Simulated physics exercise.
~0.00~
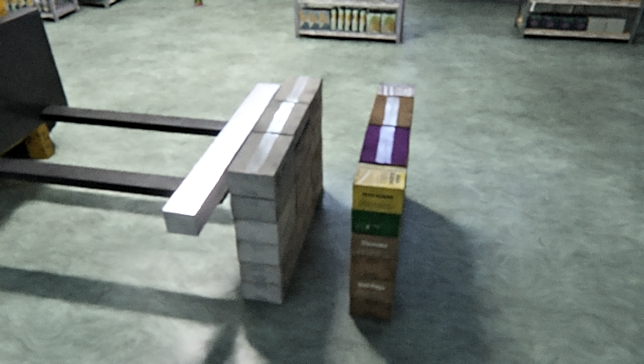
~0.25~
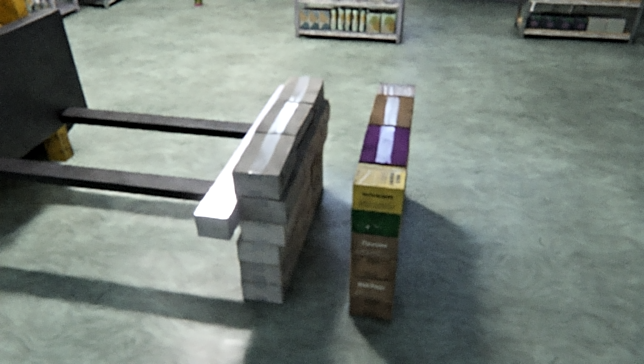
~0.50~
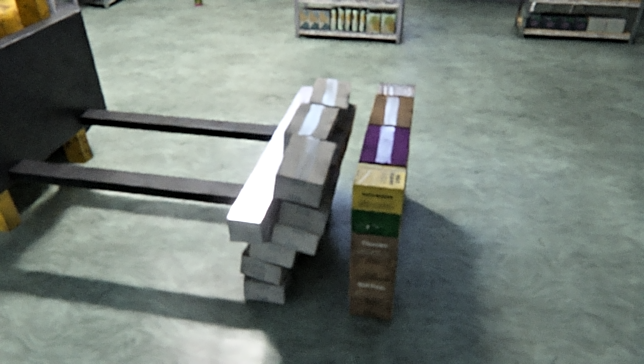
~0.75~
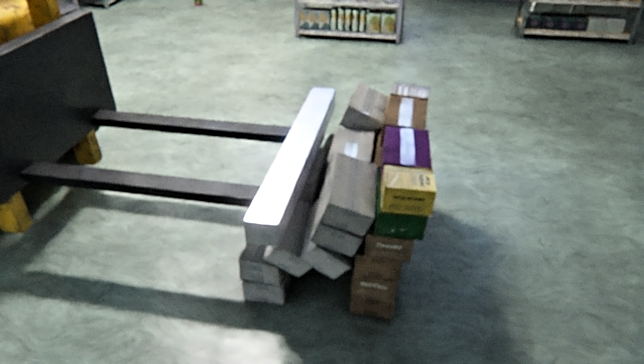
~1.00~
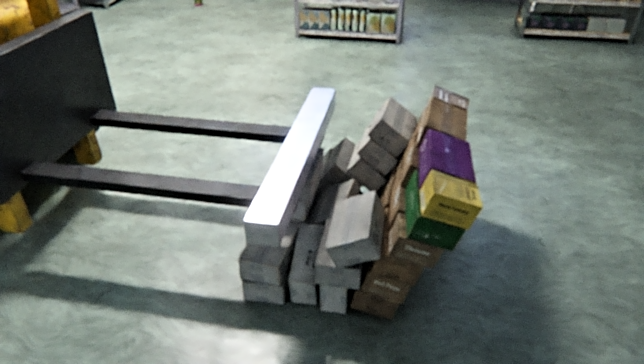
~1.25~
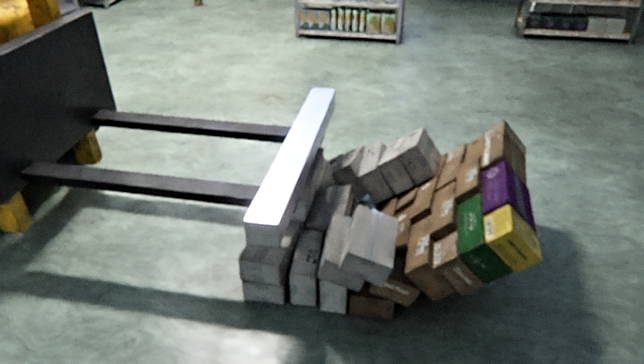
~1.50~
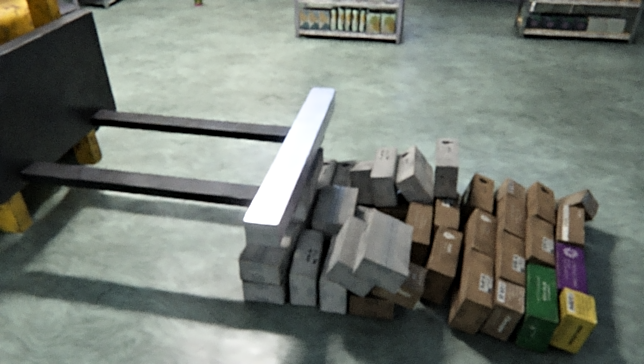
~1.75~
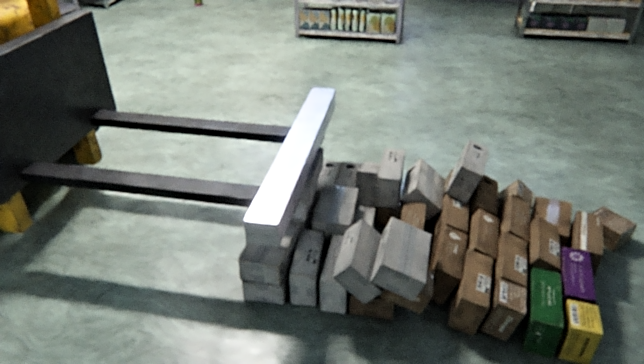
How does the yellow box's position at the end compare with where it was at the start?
It starts high up at the near end of the second, mostly brown wall. By the end it lies on its side, lower and farther right, at the near right edge of the fallen boxes.
